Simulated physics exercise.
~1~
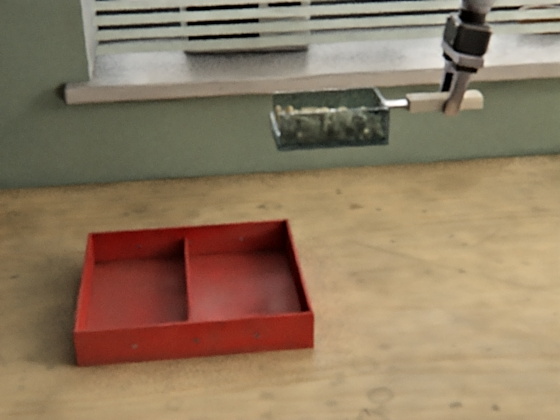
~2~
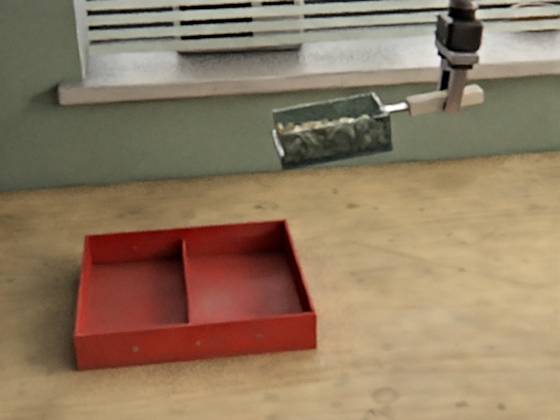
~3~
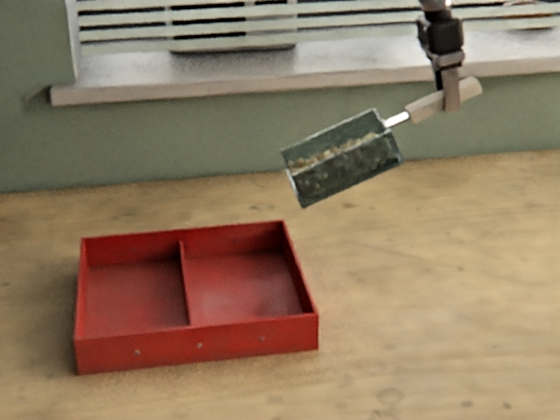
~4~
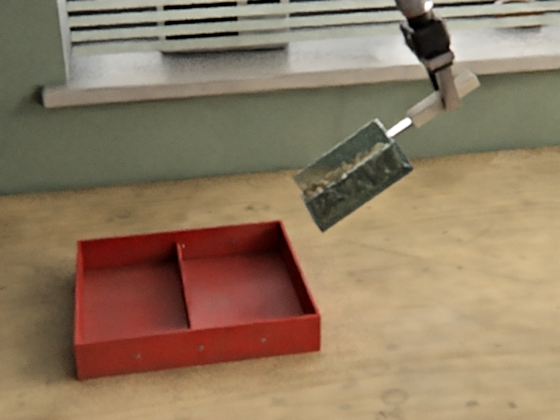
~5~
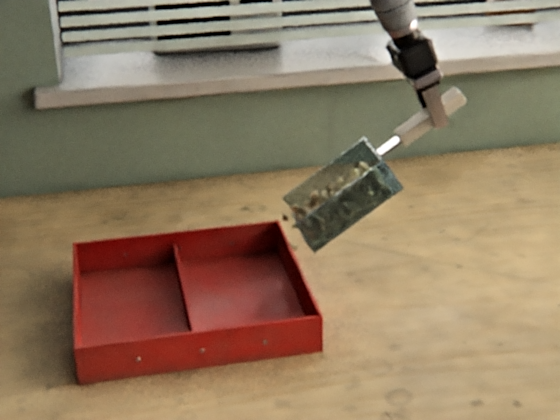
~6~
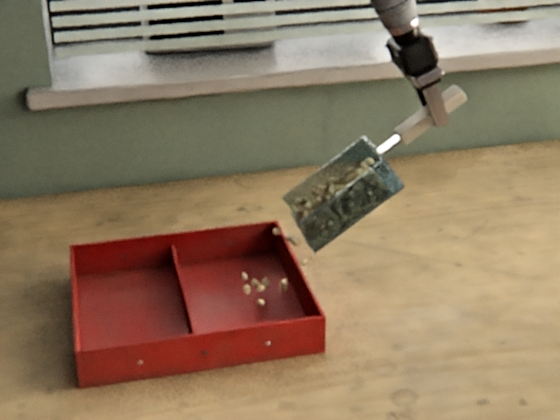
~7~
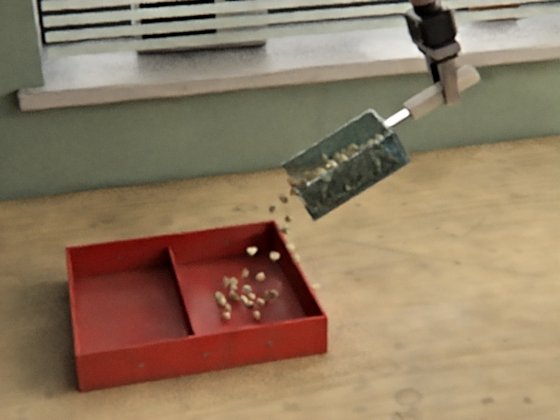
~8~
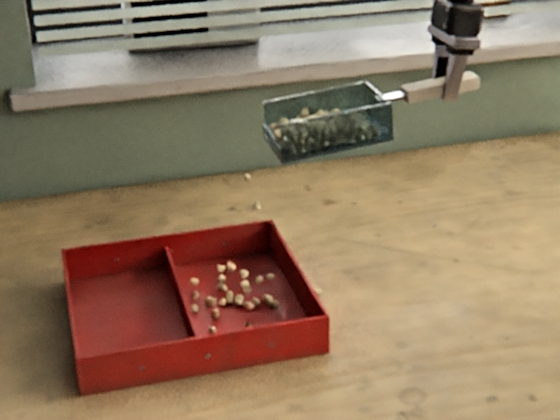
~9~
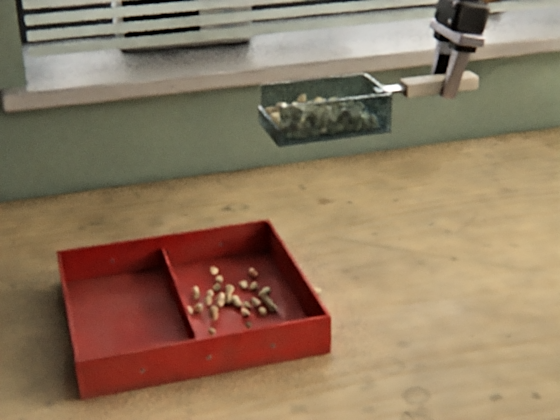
On a worn wooden tabletop before a green wall and a white sill with slatted blinds, seen from slightly above, a red tray split in two by a cross wall sits at the left. At the upper right, a robot arm grips the pale handle of a clear, greenish box holding small beans. The arm lowers the box and tilts it toward the tray, and pale beans begin dropping into the right-hand part. It then lifts and levels the box as the last few fall. Finally, a small scatter of beans lies in that part, the left part stays empty, and most remain in the box.
